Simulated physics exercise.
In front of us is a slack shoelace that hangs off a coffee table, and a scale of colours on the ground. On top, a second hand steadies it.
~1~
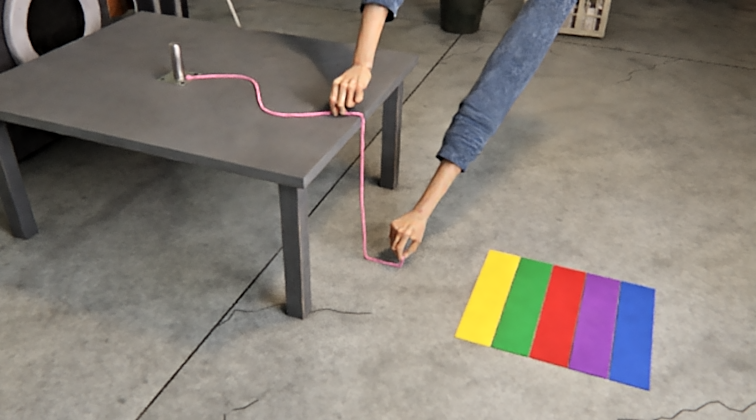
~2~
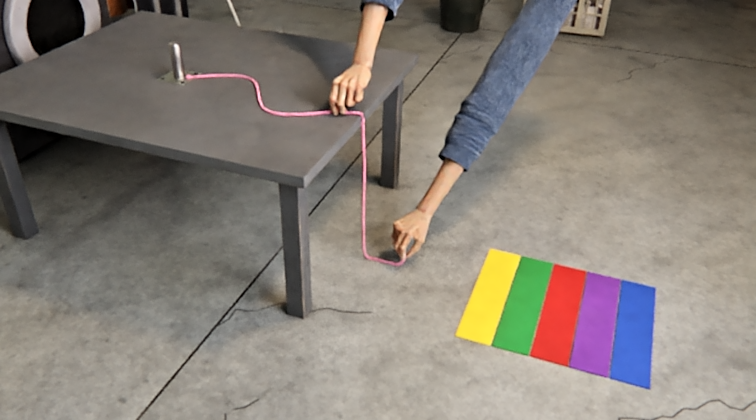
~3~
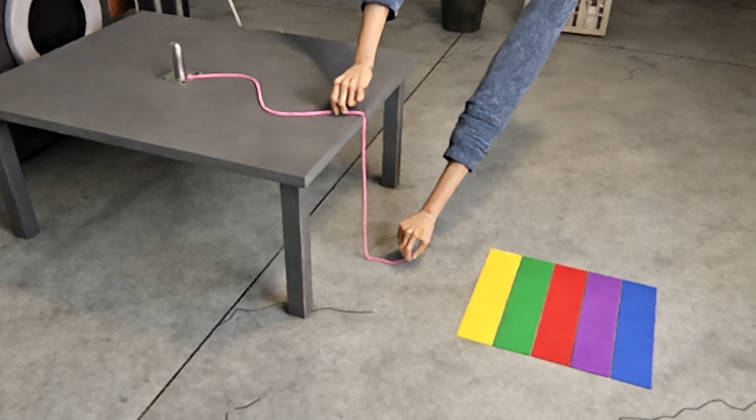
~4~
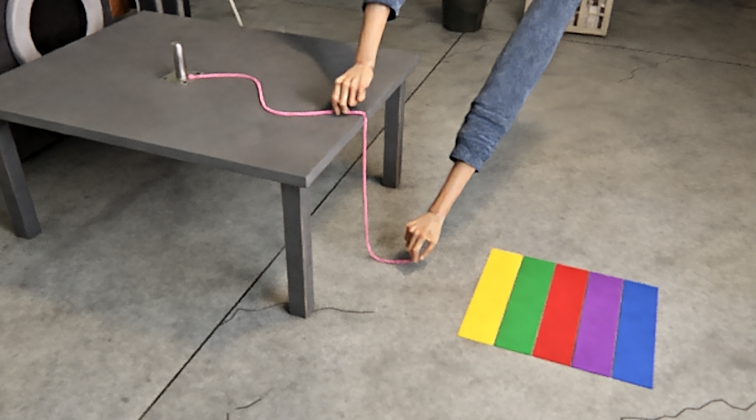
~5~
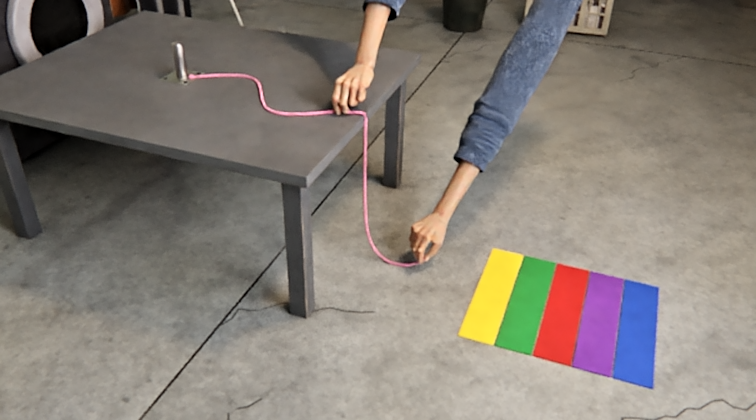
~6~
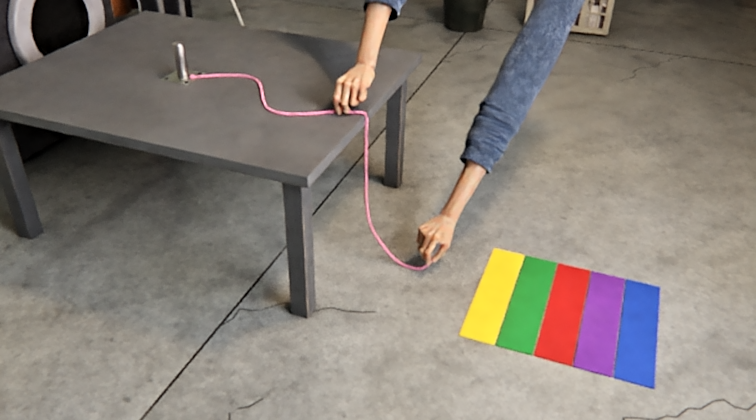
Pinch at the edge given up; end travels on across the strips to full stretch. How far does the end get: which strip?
As far as the red strip.
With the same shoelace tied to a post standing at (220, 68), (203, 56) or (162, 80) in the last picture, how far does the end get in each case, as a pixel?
Pixels, try by try: About (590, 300), (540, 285), (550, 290).
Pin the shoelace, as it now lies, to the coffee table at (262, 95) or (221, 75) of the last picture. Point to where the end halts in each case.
It would be somewhere around (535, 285) the first time and (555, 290) the second.
Early on, end near (497, 277); over yellow.
Midway, end near (541, 288); over green.
At the end of the slack, end near (566, 294); over red. The end stops over the red strip.
